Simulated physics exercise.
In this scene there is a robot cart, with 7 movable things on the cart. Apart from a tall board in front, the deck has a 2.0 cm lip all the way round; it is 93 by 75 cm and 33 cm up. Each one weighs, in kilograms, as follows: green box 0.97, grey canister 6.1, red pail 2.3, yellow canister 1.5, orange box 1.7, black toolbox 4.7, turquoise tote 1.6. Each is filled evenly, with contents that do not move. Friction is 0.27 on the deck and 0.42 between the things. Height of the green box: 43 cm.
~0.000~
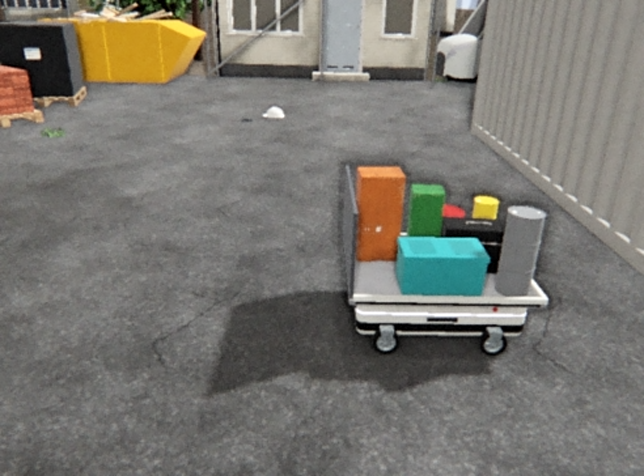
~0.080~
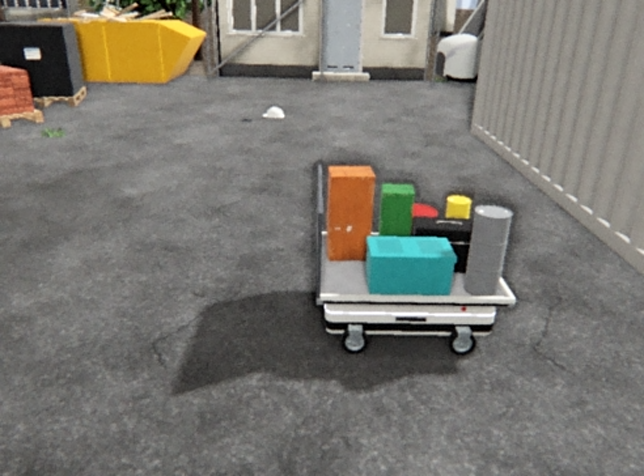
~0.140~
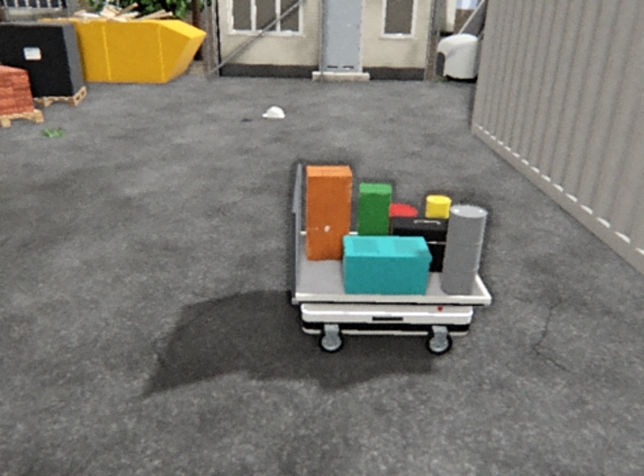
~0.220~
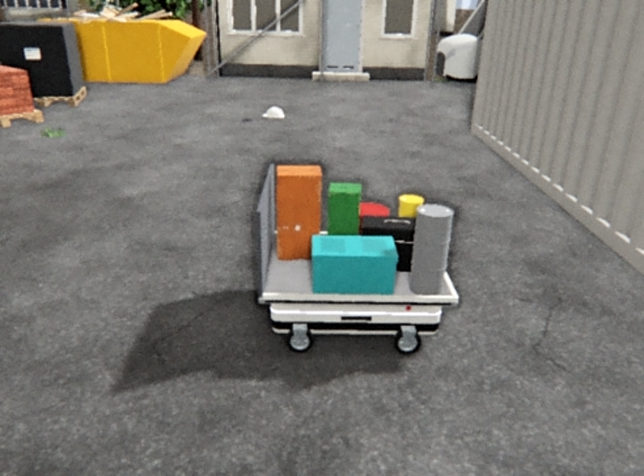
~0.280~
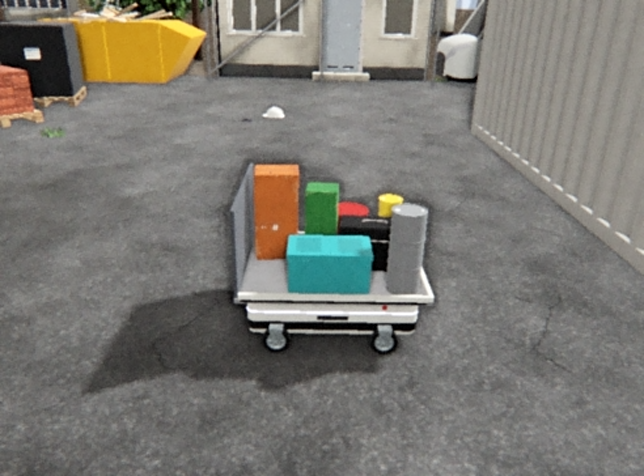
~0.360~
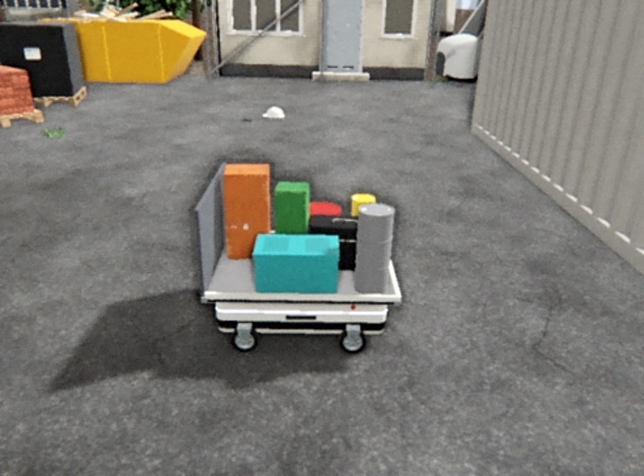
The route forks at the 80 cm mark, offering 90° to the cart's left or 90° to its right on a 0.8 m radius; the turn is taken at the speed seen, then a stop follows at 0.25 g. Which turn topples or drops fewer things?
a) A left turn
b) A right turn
The answer is b.
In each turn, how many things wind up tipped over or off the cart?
A left turn gives 4, a right turn gives 1.
Turning left. At 0.96 s, cart 192 cm along, turned 70°; yellow canister and orange box now off the cart; green box leaning 6° near (24, 290); grey canister slid 15 cm near (176, 265).
After 1.46 s, cart 282 cm along, turned 90°; green box now off the cart; grey canister leaning 44° near (25, 370); turquoise tote slid 39 cm.
At rest (4.0 s), off the cart, green box, yellow canister and orange box; tipped over on the cart, grey canister; not toppled but over 10 cm from the start, red pail, black toolbox and turquoise tote.
Turning right instead, grey canister tipped over or off the cart, 1 of 7 in all.
